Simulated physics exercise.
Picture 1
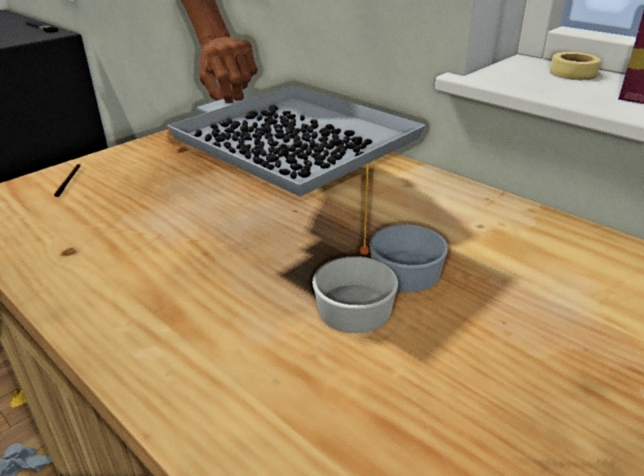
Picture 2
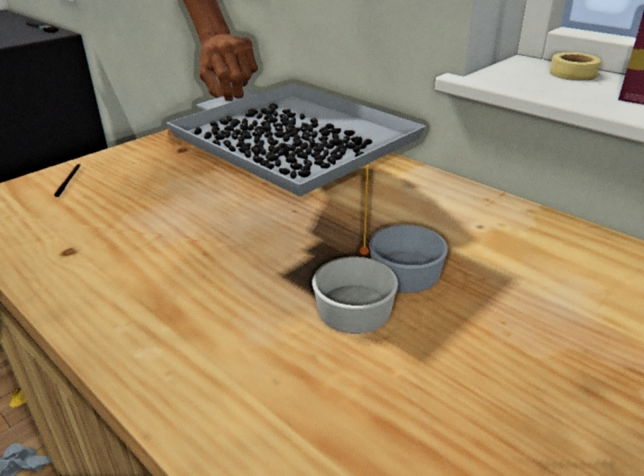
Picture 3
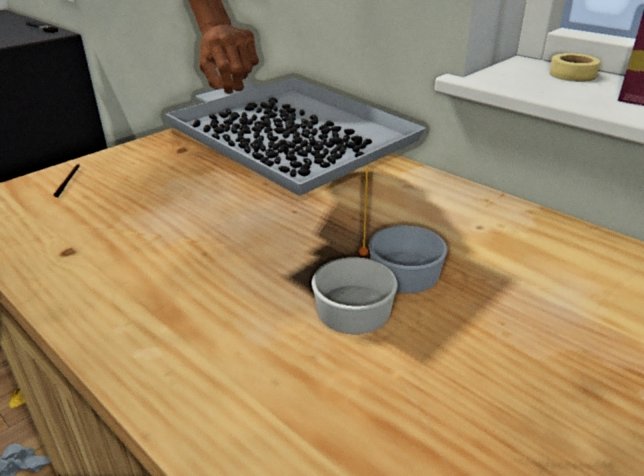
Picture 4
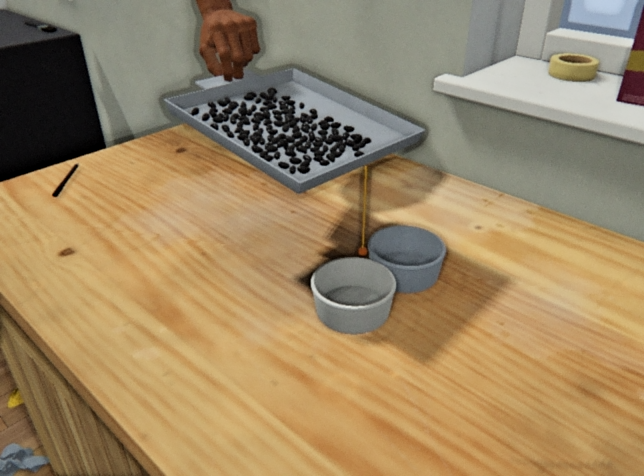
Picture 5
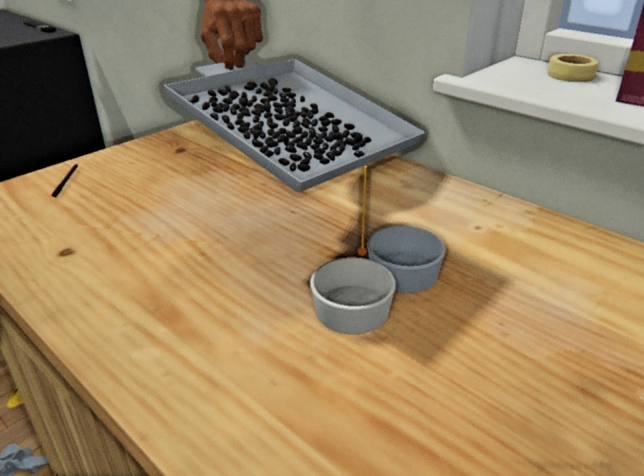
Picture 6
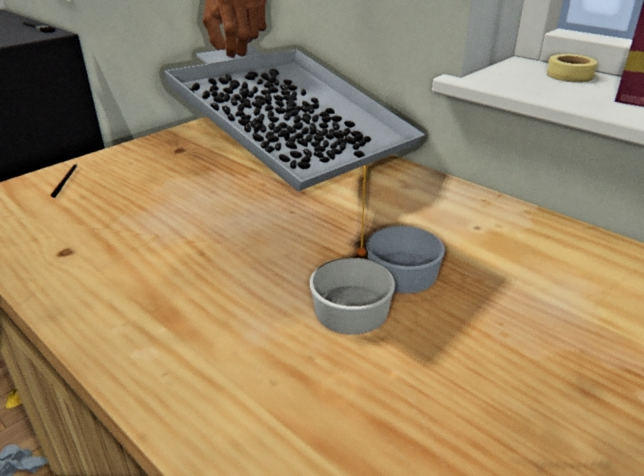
On a wooden counter, a hand held a grey tray of black beans above two small dishes, at first almost still, then gradually raised the tray's back end while the beans stayed on it.
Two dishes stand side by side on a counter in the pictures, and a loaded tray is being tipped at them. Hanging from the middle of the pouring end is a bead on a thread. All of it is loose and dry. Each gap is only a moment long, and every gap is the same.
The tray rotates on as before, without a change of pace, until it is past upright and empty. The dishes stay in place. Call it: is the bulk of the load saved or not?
The bulk is saved.
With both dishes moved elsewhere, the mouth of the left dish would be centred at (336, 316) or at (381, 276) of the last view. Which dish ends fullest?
In turn: The right-side dish; the right-side dish.
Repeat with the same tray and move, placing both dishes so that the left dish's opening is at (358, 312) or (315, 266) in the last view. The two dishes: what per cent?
Roughly 50% on the first try and 0% on the second.
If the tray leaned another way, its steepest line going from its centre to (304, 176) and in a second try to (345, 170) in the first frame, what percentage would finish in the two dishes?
So it's 20 percent with the first slope and 40 percent with the other.
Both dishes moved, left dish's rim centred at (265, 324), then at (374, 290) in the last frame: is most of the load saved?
Result, first setup: A minority share; second setup: A majority share.
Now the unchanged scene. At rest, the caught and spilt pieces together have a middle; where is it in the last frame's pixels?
About (414, 272).
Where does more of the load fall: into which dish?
The one at right wins.
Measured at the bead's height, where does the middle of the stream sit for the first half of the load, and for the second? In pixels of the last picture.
The opening part goes through (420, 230); what follows goes through (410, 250).
Just after the last frame, tray tipped steeply; almost all on the tray; just a few outside both; just a few in the air.
A moment on, tray tipped past a quarter turn; roughly half on the tray; about a tenth in the right dish; just a few outside both; roughly a third in the air.
Further on, tray tipped past a quarter turn; just a few in the left dish; roughly two thirds in the right dish; roughly a third outside both.
When it is over, tray tipped past a quarter turn; just a few in the left dish; roughly two thirds in the right dish; roughly a third outside both.
